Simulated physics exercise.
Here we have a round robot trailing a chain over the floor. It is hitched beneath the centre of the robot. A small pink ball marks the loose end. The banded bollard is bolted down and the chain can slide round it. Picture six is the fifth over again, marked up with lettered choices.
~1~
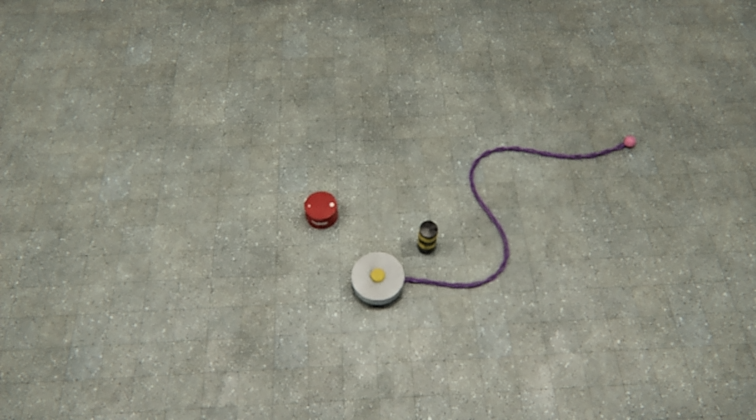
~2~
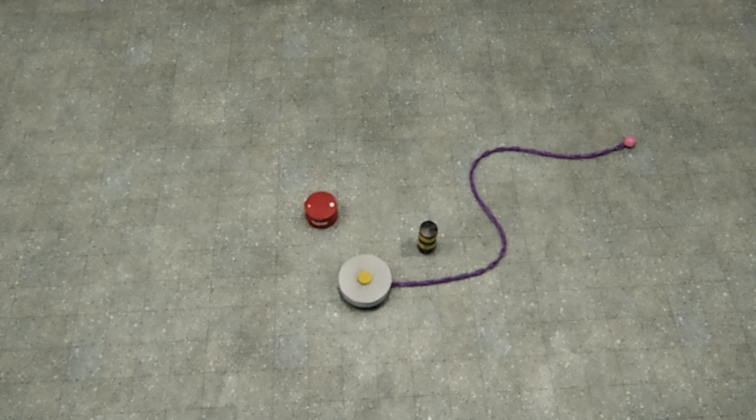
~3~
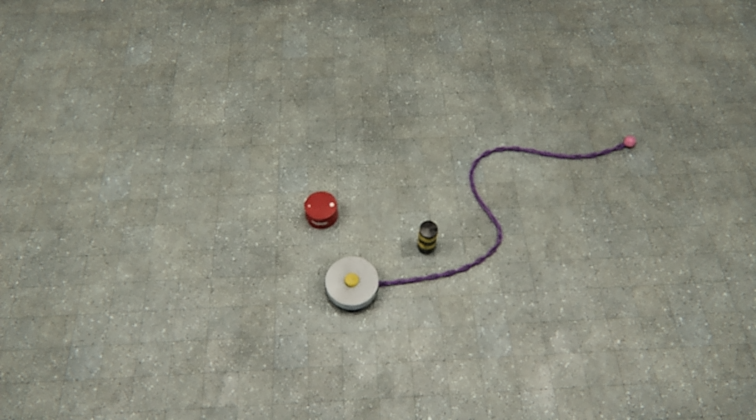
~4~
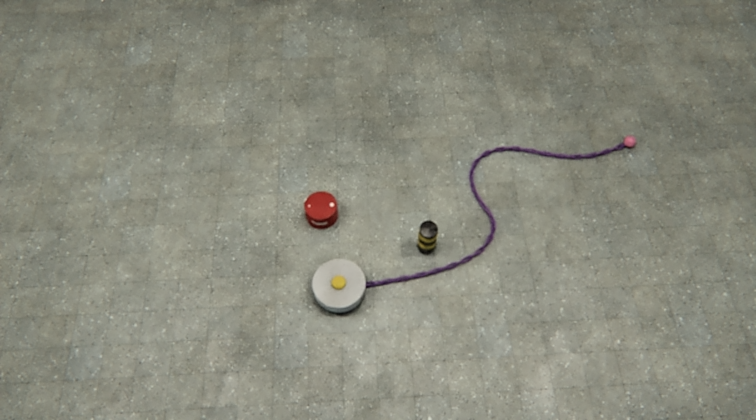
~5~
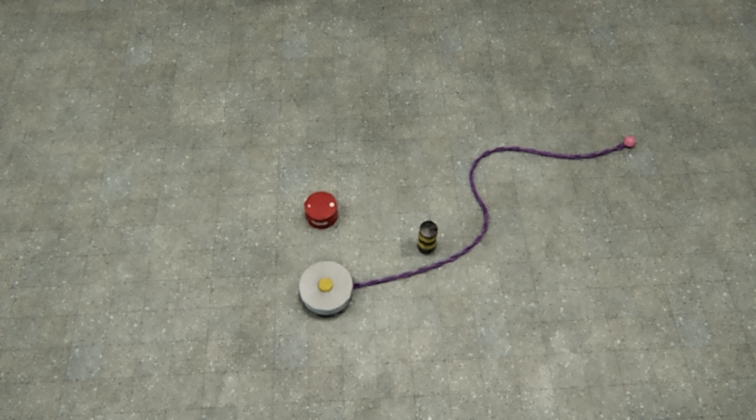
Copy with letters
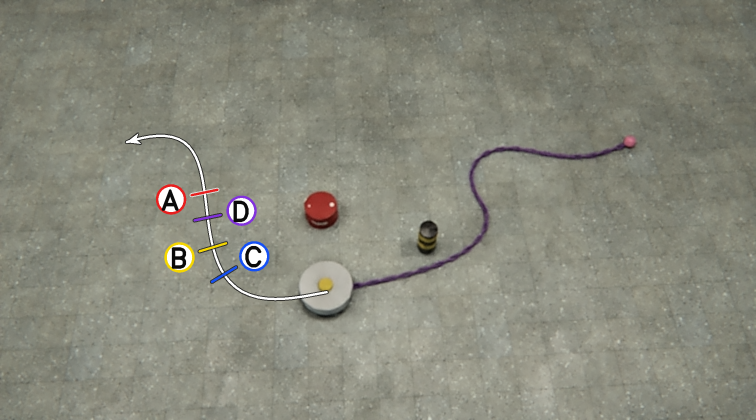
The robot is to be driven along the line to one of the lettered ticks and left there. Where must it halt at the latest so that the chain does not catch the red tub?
Up to mark A.
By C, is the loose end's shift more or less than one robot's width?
By then, less.
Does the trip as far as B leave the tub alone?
For that mark, yes.
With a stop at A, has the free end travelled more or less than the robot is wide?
More.
On the copy, A at (205, 192); B at (213, 247); C at (224, 275); D at (208, 218); the route from (327, 292) via (208, 221) to (127, 142).
On A. First, robot (250, 292), middle of the chain (460, 226), free end (626, 143).
Then, robot (210, 240), middle of the chain (434, 254), free end (596, 151).
Finally, robot (203, 188), middle of the chain (408, 254), free end (576, 160); only the bollard has been touched, if anything.
By contrast, B is safe but short; C is safe but short; D is safe but short.
